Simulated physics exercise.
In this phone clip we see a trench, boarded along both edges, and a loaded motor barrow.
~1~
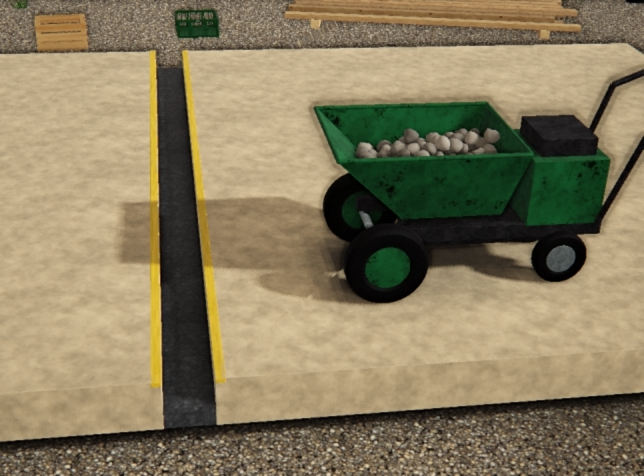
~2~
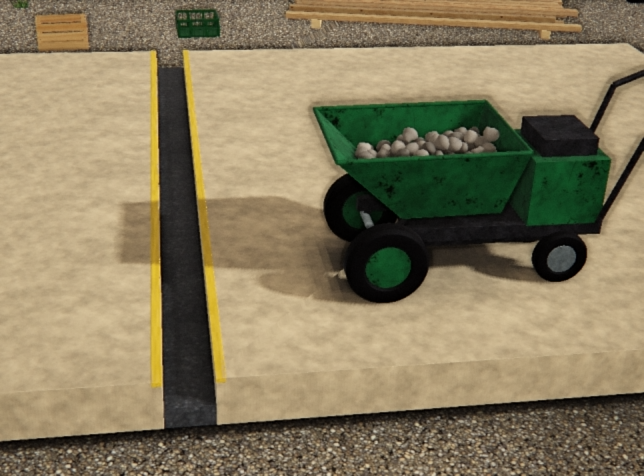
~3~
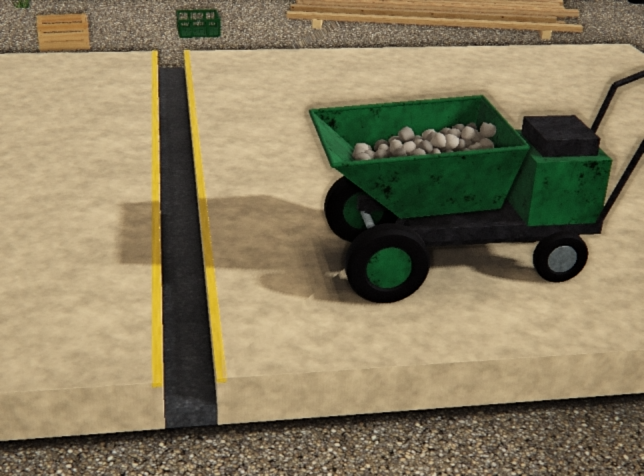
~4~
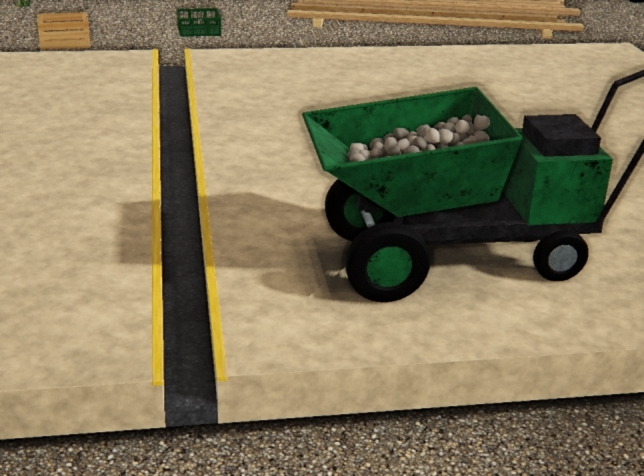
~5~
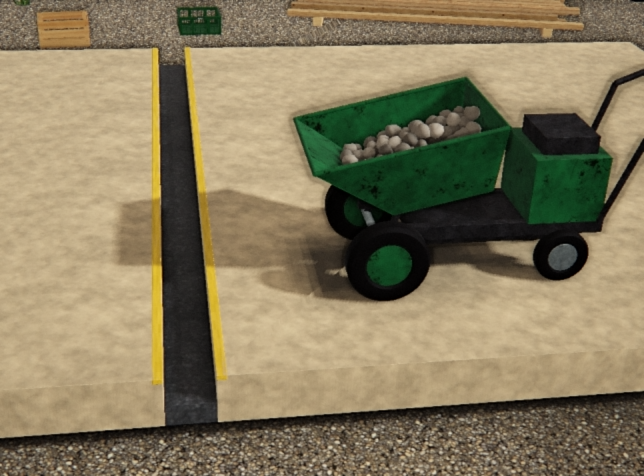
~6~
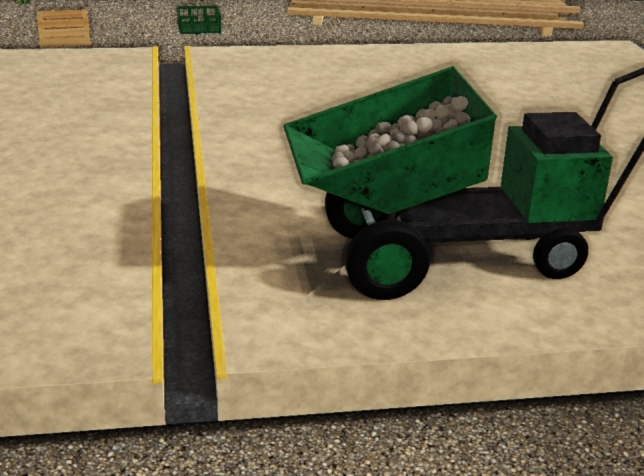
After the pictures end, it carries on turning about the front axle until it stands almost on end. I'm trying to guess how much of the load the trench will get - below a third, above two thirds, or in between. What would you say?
The trench receives a third up to two thirds of the load.
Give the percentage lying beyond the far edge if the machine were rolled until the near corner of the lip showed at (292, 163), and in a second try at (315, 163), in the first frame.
The first spot yields roughly 10 percent, the second roughly 10 percent.
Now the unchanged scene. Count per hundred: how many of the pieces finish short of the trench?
Share of load: Near 30 %.
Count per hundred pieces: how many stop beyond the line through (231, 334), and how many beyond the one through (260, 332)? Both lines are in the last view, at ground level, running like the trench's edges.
That's 50 in a hundred for the first and 70 in a hundred for the second.
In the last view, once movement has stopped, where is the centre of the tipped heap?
Near pixel (199, 270).
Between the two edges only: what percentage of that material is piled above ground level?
It comes to 15 per cent or so.
Shortly afterwards, skip tipped steeply; the whole lot in the skip.
Next, skip tipped right over; the bulk in the skip; near a quarter short of the trench; only a few in or heaped over the trench.
Some moments later, skip tipped right over; near a quarter in the skip; near a quarter short of the trench; near a third in or heaped over the trench; only a few beyond it.
In the end, skip tipped right over; near a quarter in the skip; near a quarter short of the trench; near a third in or heaped over the trench; only a few beyond it.
